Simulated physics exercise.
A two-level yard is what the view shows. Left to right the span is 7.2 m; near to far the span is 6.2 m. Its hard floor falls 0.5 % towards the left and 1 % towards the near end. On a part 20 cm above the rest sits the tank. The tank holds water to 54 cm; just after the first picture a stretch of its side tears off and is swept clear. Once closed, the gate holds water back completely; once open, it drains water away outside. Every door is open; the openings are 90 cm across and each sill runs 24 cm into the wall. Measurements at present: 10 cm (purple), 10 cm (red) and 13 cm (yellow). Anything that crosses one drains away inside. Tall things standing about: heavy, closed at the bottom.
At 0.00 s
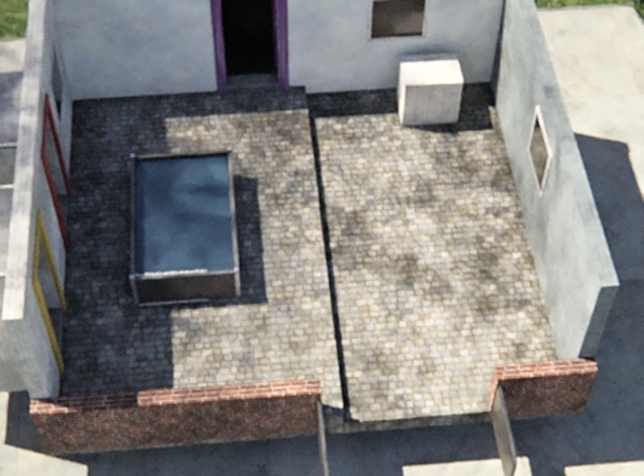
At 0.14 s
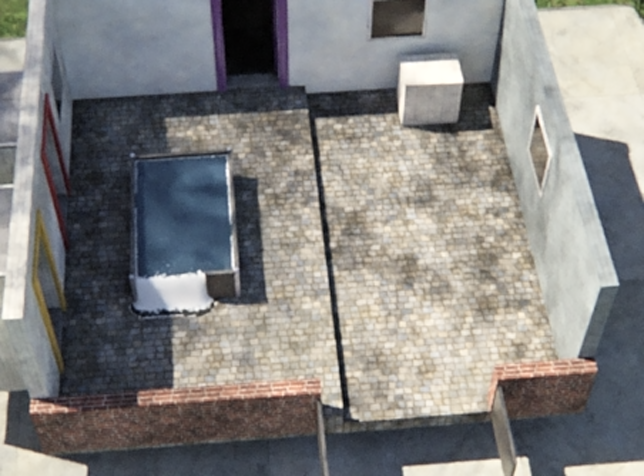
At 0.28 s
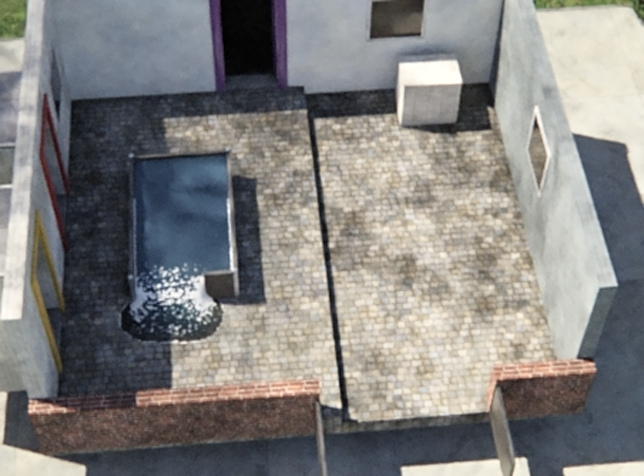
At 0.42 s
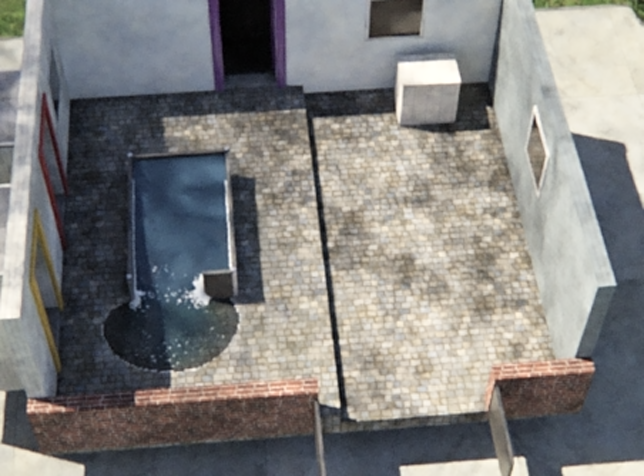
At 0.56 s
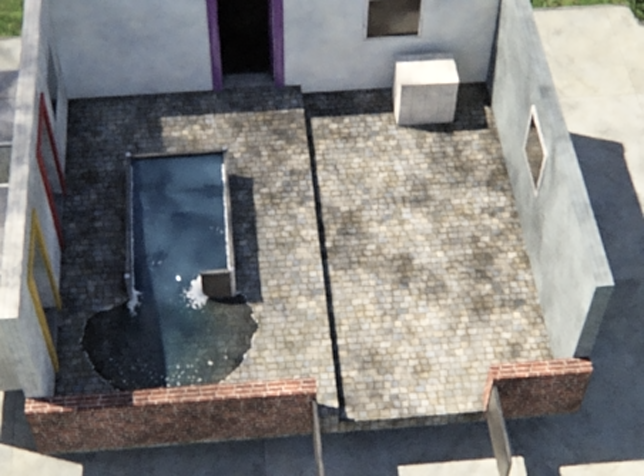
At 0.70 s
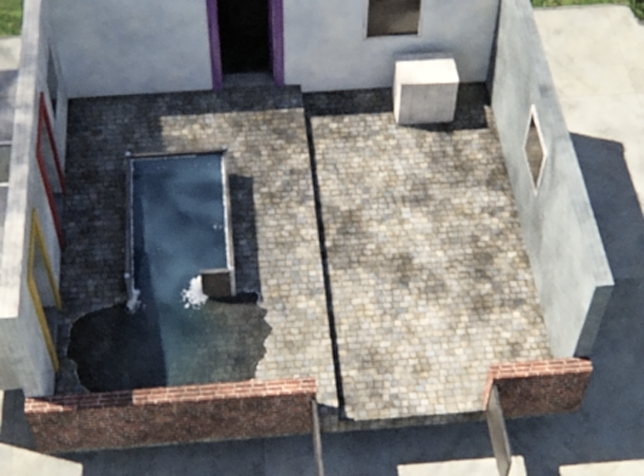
Water bursts from the near end of a raised rectangular tank in a walled, stone-paved yard, seen from high above. The tank stands on the left, near a red frame and a yellow one in the pale left wall, with a purple doorway behind, a whitish block at back right and low brick walls in front. White and frothing at first, the water spreads in a dark, widening pool towards the front wall and both sides, while the view shifts very slightly.
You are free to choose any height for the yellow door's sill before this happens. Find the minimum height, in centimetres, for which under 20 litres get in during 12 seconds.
The minimum is about 11.5 cm.
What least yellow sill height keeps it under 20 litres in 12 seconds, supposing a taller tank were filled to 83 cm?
A step of about 19 cm does it.
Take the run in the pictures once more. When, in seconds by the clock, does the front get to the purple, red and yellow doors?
Purple door 6.5 seconds, red door 3.2 seconds, yellow door 0.9 seconds.
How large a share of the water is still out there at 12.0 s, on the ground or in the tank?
I'd say near 88 per cent is still there.
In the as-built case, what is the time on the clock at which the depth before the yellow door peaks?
Some 2.6 s, more or less.
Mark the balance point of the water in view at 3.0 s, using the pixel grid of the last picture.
(178, 312), roughly.
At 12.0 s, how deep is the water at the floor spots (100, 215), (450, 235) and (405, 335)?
About 5, 3 and 4 cm respectively.
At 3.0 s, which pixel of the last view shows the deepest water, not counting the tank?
About (67, 420).
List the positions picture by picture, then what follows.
In the first picture, still water, 54 cm deep, in the tank at (183, 215); the yellow door at (50, 298) is dry.
In the second picture, water pours out at (172, 292) and has run 0.3 m, to (186, 312); about 6 cm deep outside, 54 cm at the back.
In the third picture, water pours out at (171, 292) and has run 0.7 m, to (157, 338); about 8 cm deep outside, 54 cm at the back.
In the fourth picture, the front is at (177, 368), 1.2 m from the gap at (170, 292); 1.6 m2 of floor is wet, 54 cm left at the back.
In the fifth picture, the gap is at (168, 292), the front 1.8 m out at a hidden place; the back of the tank holds 54 cm.
In the sixth picture, the gap is at (168, 291), the front 1.9 m out at a hidden place; the back of the tank holds 51 cm; the yellow door at (45, 297), 1.7 m from the gap, is still 0.5 m from the nearest water.
After 1.4 s water covers 15 % of the floor, deepest (44 cm) near (54, 421); 5 cm at the yellow door, 0 litres in over its 13 cm sill.
After 3.0 s water covers 30 % of the floor, deepest (30 cm) near (67, 420); 15 cm at the yellow door, 4 litres in over its 13 cm sill.
After 12.0 s water covers 95 % of the floor, deepest (8 cm) near (54, 421); 5 cm at the yellow door, 10 litres in over its 13 cm sill.
At the yellow door as built, the water arrived by 0.9 s and peaked near 16 cm at 2.6 s.
Run again over the same 12 s with other heights there, 40 litres in over 9.5 cm, 10 litres over 13 cm. The limit of 20 litres is kept from about 11.5 cm up.
